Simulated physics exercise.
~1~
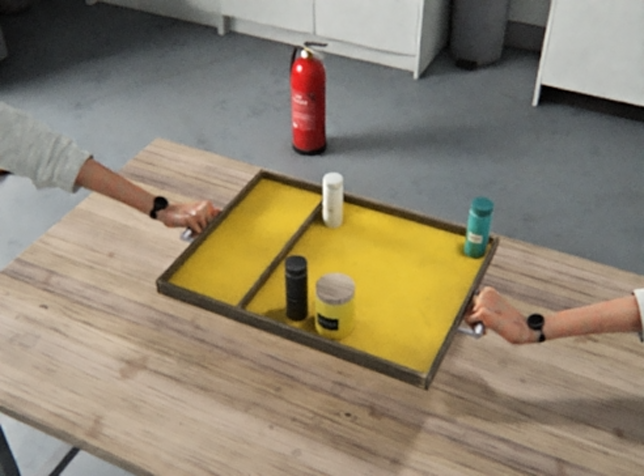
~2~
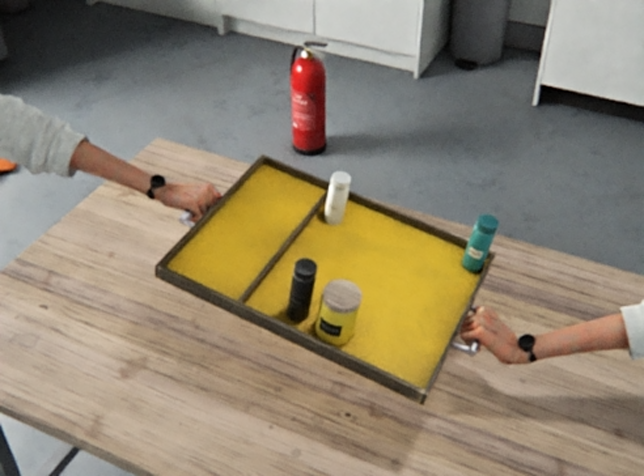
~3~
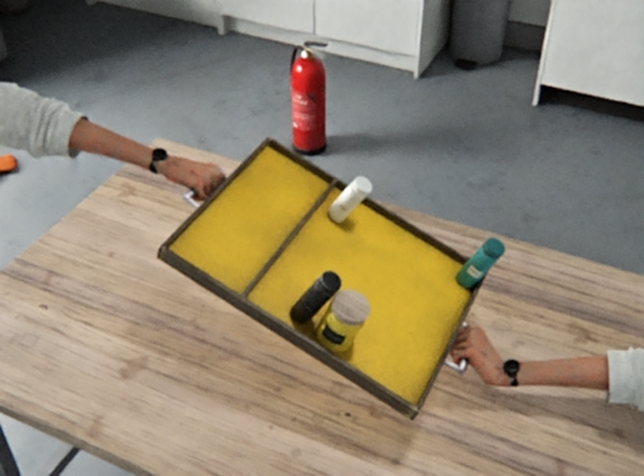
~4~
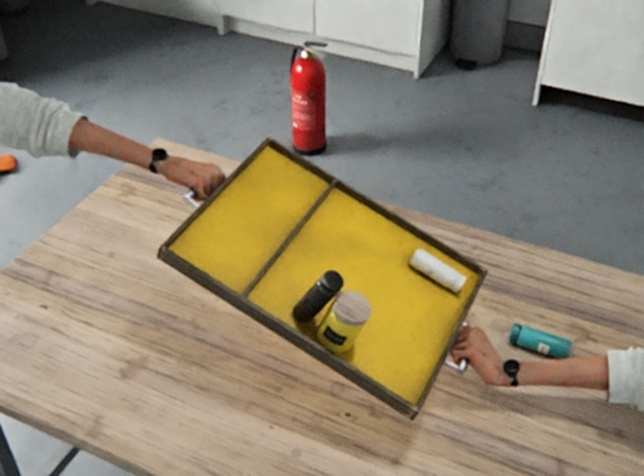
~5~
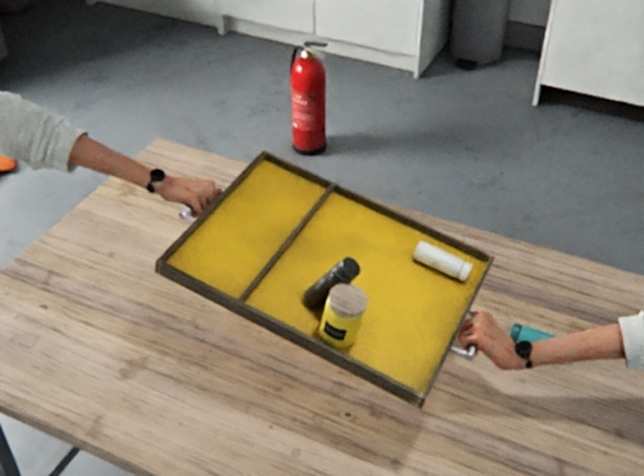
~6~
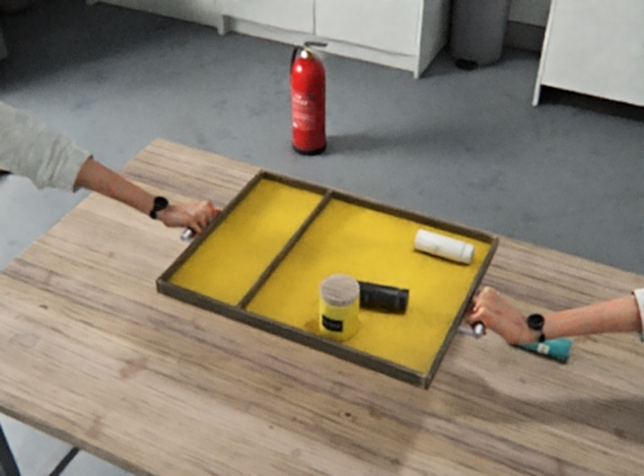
The footage shows two hands tilting a yellow tray down to the right above a wooden table, sending a turquoise shaker off the edge and toppling a white one. As the tray levels, a black shaker tips over too, while the yellow jar stays upright.
